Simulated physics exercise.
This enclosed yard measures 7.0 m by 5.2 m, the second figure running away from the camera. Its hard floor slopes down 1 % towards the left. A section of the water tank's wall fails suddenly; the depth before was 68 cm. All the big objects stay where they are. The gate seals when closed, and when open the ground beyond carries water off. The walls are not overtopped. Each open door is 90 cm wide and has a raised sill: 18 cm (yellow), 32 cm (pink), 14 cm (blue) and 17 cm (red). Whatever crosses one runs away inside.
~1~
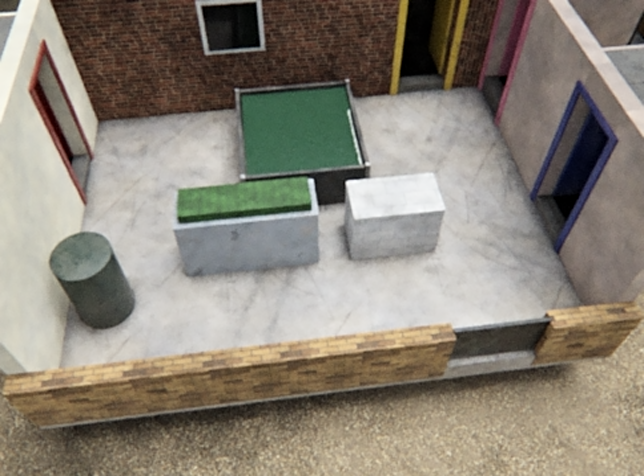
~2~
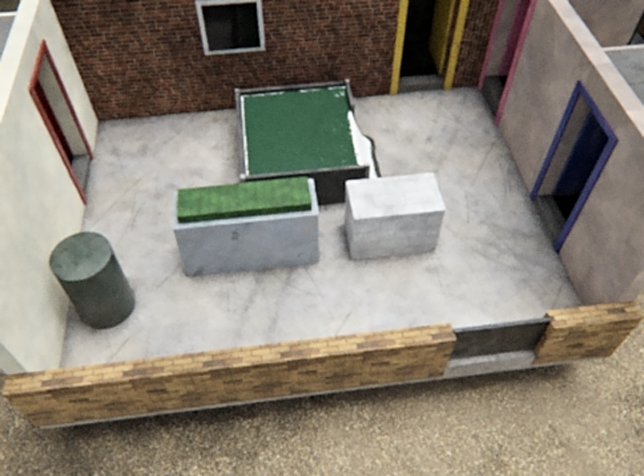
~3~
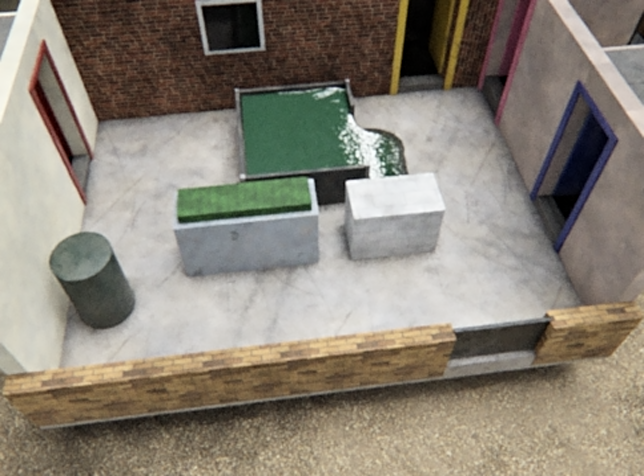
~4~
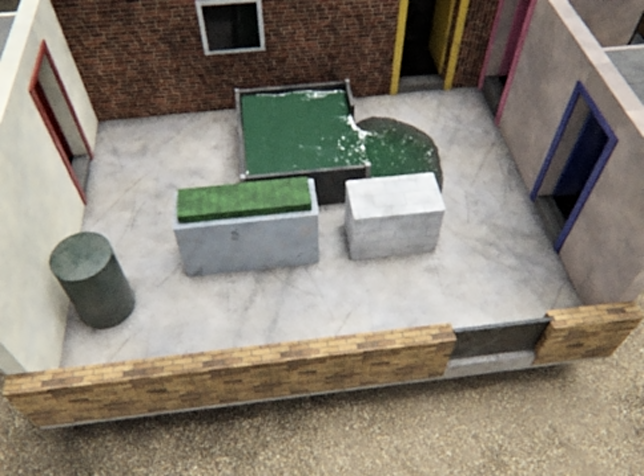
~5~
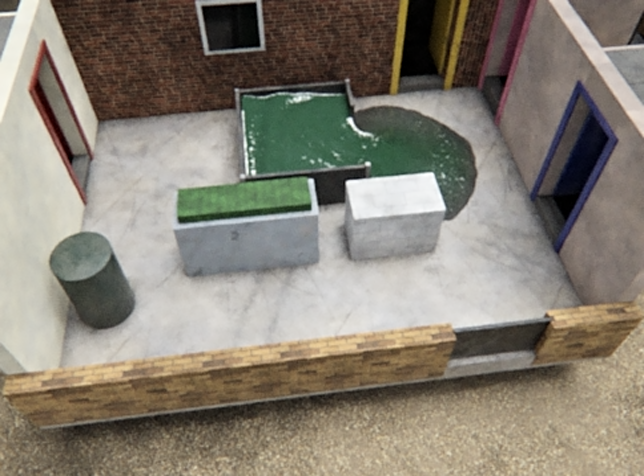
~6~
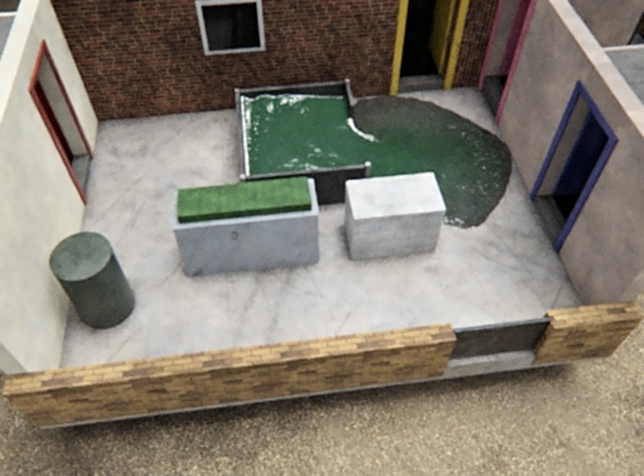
At the start, a square tank of green water stands full and still against the brick wall of a walled yard. Then part of its right side gives way and water pours out, spreading rightward in a widening, rounded green pool across the pale floor, behind and past the white block.
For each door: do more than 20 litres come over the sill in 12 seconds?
Door by door: At the yellow door it stays under the limit; at the pink door it stays under the limit; at the blue door it passes the limit; at the red door it stays under the limit.
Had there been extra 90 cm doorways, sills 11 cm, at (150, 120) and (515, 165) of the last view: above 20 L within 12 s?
In turn: Under, past it.
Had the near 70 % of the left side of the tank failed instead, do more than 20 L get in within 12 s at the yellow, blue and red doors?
Against that limit: Yellow below, blue under, red over.
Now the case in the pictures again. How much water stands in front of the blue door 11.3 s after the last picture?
Roughly 5.5 cm deep.
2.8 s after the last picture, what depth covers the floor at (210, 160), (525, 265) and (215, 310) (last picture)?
About 0, 11 and 0 cm.
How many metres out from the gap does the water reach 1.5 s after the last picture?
Some 4.4 m out.
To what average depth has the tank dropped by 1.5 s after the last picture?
Roughly 30 cm on average.
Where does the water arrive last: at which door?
It is the red one.
Then, 0.7 s after the last picture water covers 25 % of the floor and is deepest (35 cm) near (521, 176); yellow door 7 cm at the sill, 0 L in, pink door 21 cm at the sill, 0 L in, blue door 23 cm at the sill, 0 L in, red door not reached.
Then, 1.5 s after the last picture water covers 35 % of the floor and is deepest (38 cm) near (479, 87); yellow door 13 cm at the sill, 0 L in, pink door 31 cm at the sill, 1 L in, blue door 26 cm at the sill, 37 L in, red door not reached.
Then, 2.8 s after the last picture water covers 50 % of the floor and is deepest (26 cm) near (581, 332); yellow door 17 cm at the sill, 1 L in, pink door 21 cm at the sill, 2 L in, blue door 16 cm at the sill, 72 L in, red door not reached.
Then, 6.3 s after the last picture water covers 90 % of the floor and is deepest (16 cm) near (55, 398); yellow door 8 cm at the sill, 3 L in, pink door 8 cm at the sill, 2 L in, blue door 9 cm at the sill, 74 L in, red door 7 cm at the sill, 0 L in.
Then, 11.3 s after the last picture water covers 100 % of the floor and is deepest (13 cm) near (99, 122); yellow door 6 cm at the sill, 3 L in, pink door 5 cm at the sill, 2 L in, blue door 6 cm at the sill, 74 L in, red door 11 cm at the sill, 0 L in.
